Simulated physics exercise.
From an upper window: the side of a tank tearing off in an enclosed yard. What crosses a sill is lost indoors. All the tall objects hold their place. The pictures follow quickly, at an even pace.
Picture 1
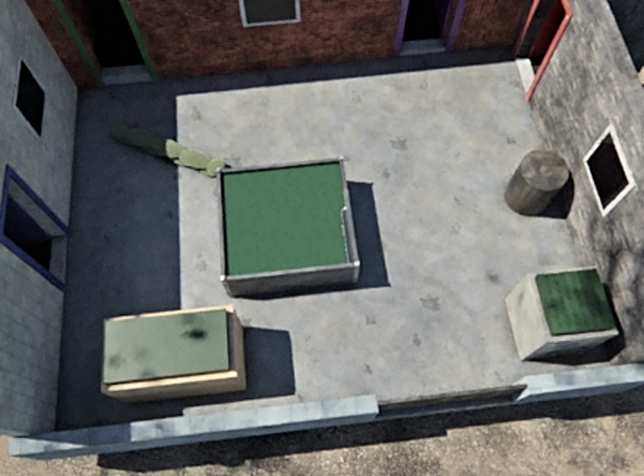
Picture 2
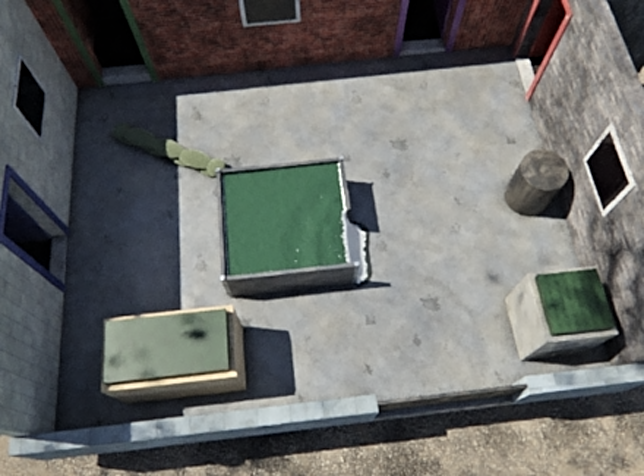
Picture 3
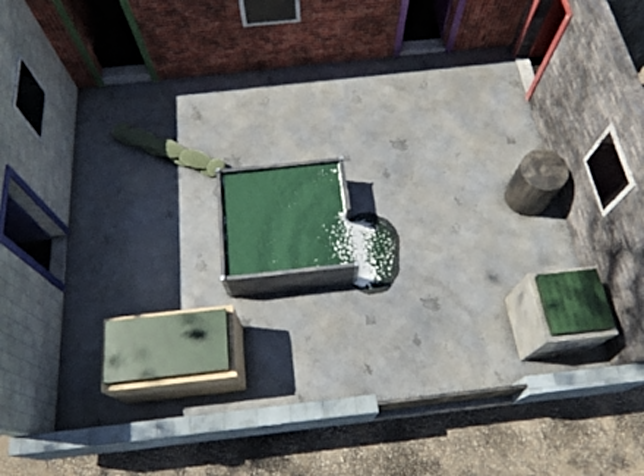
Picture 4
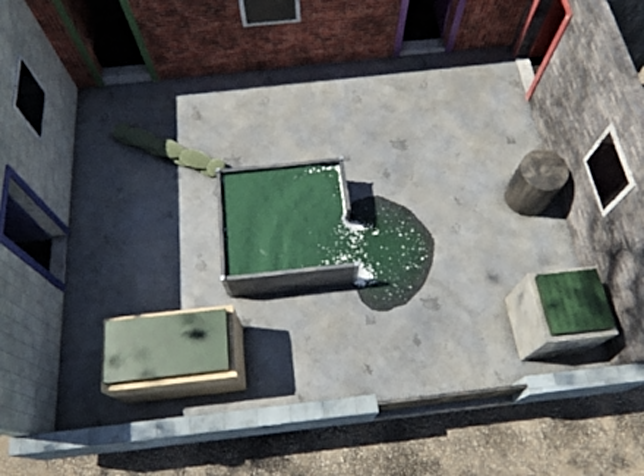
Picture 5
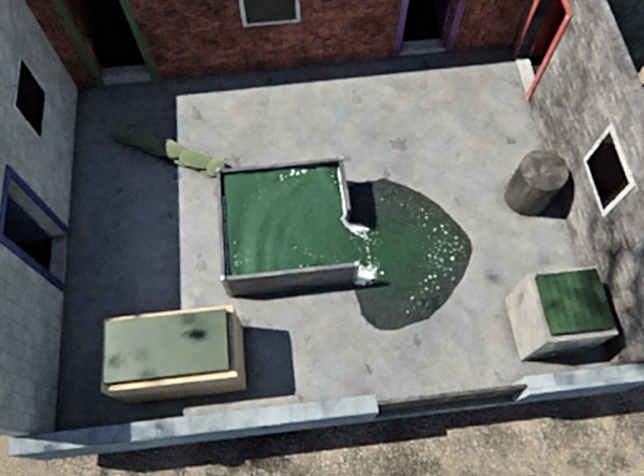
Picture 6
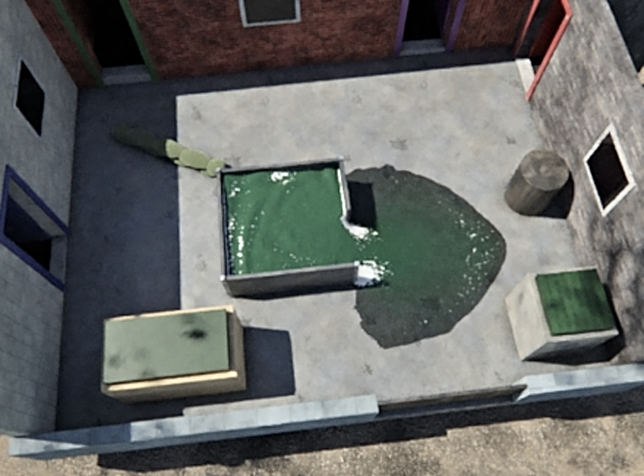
The video shows a square tank of green water in a walled yard as part of its right side breaks open, and foaming water pours through the gap and spreads rightward across the paving in a widening dark pool.
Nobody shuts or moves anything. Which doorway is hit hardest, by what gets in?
Most goes in at the red door.
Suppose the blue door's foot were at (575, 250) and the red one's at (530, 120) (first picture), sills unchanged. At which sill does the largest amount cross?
The blue-painted one.
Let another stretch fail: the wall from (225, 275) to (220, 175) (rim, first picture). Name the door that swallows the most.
I say the blue one.
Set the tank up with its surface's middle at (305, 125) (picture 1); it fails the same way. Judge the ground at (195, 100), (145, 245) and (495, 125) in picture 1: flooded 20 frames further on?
In turn: Clear, free of water, flooded.
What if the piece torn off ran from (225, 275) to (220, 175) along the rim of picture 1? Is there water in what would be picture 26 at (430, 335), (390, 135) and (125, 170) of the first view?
As listed: Dry, dry, flooded.
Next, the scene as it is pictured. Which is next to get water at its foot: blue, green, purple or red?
It is the one in red.
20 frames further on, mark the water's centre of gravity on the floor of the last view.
Roughly at (411, 246).
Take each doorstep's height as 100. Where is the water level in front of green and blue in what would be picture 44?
Roughly 0 per cent, then 0 per cent.
A moment on, water covers 25 % of the floor; purple door not reached, blue door not reached, red door not reached, green door not reached.
Next, water covers 30 % of the floor; purple door not reached, blue door not reached, red door not reached, green door not reached.
Then, water covers 35 % of the floor; purple door not reached, blue door not reached, red door a trickle in, green door not reached.
Later, water covers 55 % of the floor; purple door wet at the sill, nothing in, blue door not reached, red door some in, green door not reached.
In the end, water covers 85 % of the floor; purple door wet at the sill, nothing in, blue door wet at the sill, nothing in, red door some in, green door wet at the sill, nothing in; the red door has let in the most.
